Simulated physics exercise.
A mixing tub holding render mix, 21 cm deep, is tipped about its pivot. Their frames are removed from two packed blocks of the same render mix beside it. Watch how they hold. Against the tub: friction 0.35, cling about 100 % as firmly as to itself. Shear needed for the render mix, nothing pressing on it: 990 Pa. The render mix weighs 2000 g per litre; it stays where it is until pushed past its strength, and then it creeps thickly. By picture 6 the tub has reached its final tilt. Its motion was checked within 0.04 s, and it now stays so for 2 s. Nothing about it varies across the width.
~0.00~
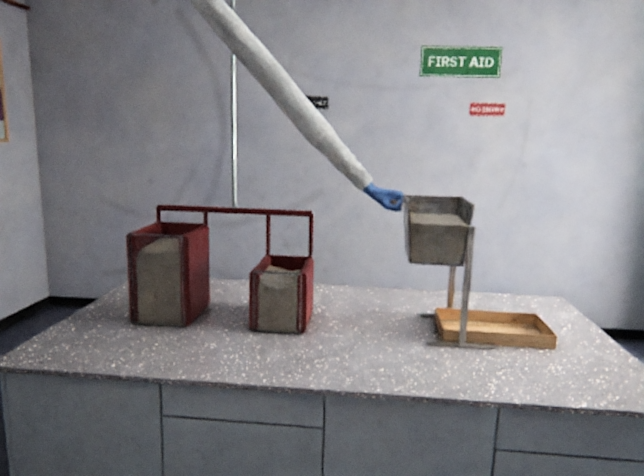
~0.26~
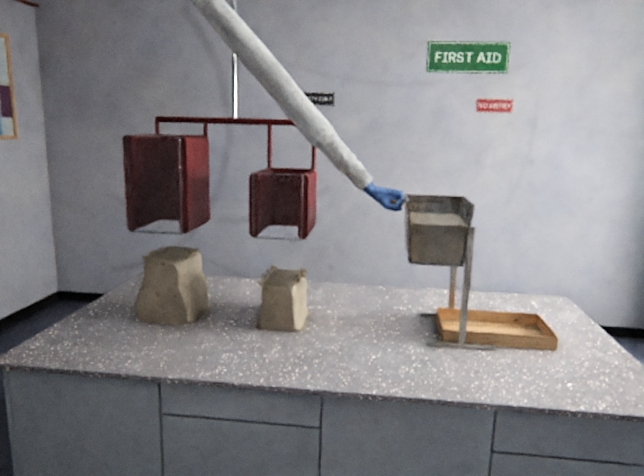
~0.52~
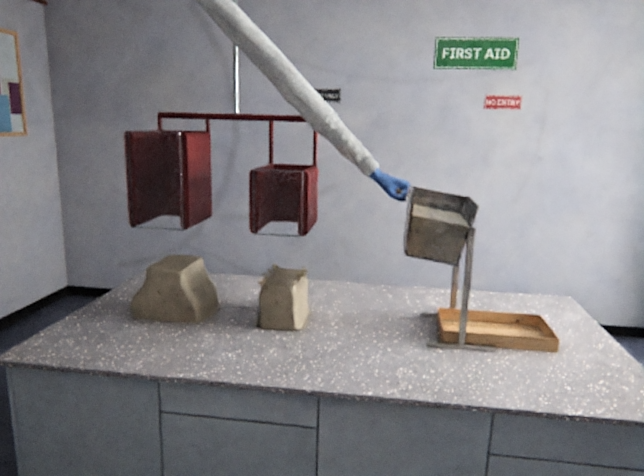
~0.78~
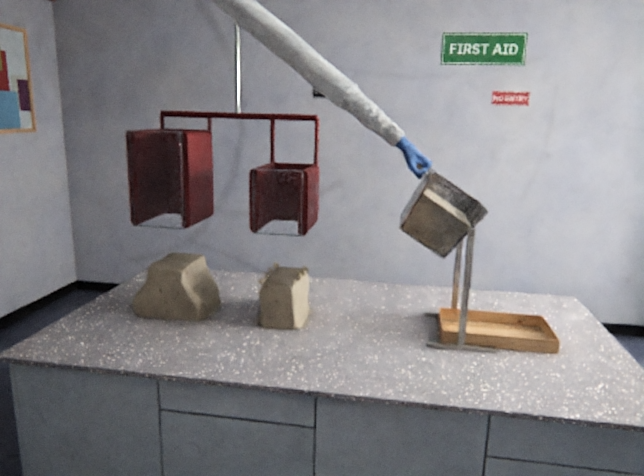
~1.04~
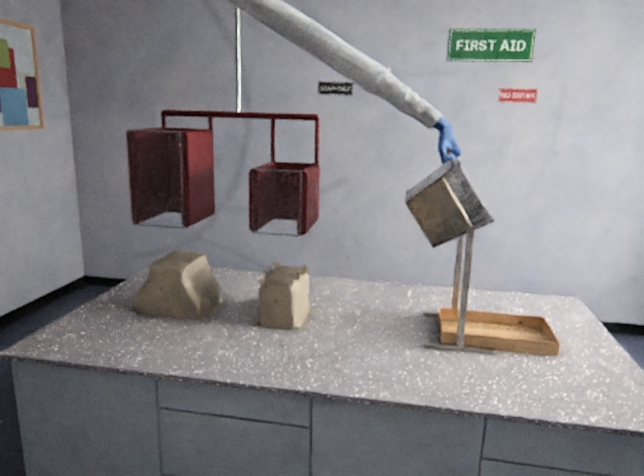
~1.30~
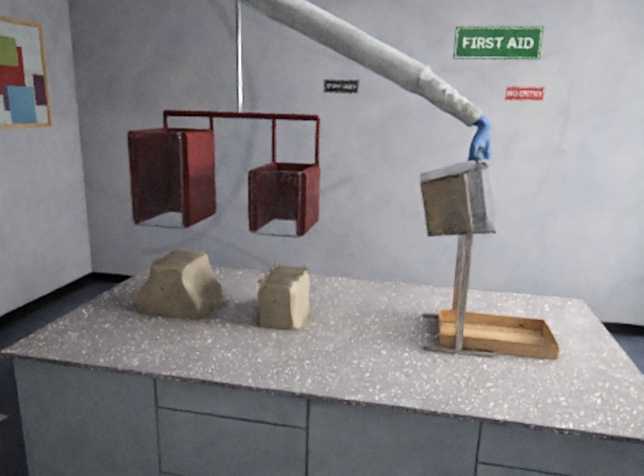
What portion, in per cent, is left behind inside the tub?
The portion left inside is around 100 %.
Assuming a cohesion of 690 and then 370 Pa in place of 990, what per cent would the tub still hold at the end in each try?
About 100 % first, about 100 % second.
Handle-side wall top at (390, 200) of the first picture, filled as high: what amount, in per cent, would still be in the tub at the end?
The tub would end up holding some 100 % of it.
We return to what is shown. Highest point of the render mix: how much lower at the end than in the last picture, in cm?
Roughly 0 cm.
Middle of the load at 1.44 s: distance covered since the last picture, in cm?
Around 0 cm.
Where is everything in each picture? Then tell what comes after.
Handle-side rim at (410, 203), tilt 0 degrees; highest point of the render mix at (414, 223); test blocks 30 cm, 19 cm high (left to right), in the first picture.
Handle-side rim at (410, 203), tilt 0 degrees; highest point of the render mix at (413, 223); test blocks 25 cm, 19 cm high (left to right), in the second picture.
Handle-side rim at (415, 194), tilt 9 degrees; highest point of the render mix at (416, 215); test blocks 22 cm, 19 cm high (left to right), in the third picture.
Handle-side rim at (435, 175), tilt 32 degrees; highest point of the render mix at (426, 195); test blocks 22 cm, 19 cm high (left to right), in the fourth picture.
Handle-side rim at (461, 166), tilt 56 degrees; highest point of the render mix at (441, 181); test blocks 22 cm, 19 cm high (left to right), in the fifth picture.
Handle-side rim at (487, 168), tilt 77 degrees; highest point of the render mix at (462, 176); test blocks 22 cm, 19 cm high (left to right), in the sixth picture.
By 1.44 s, the tub is at 77 degrees and holds 100 %.
By 1.61 s, the tub is at 77 degrees and holds 100 %.
By 1.78 s, the tub is at 77 degrees and holds 100 %.
By 1.95 s, the tub is at 77 degrees and holds 100 %.
By 3.30 s, at the end, the tub is at 77 degrees and holds 100 %.
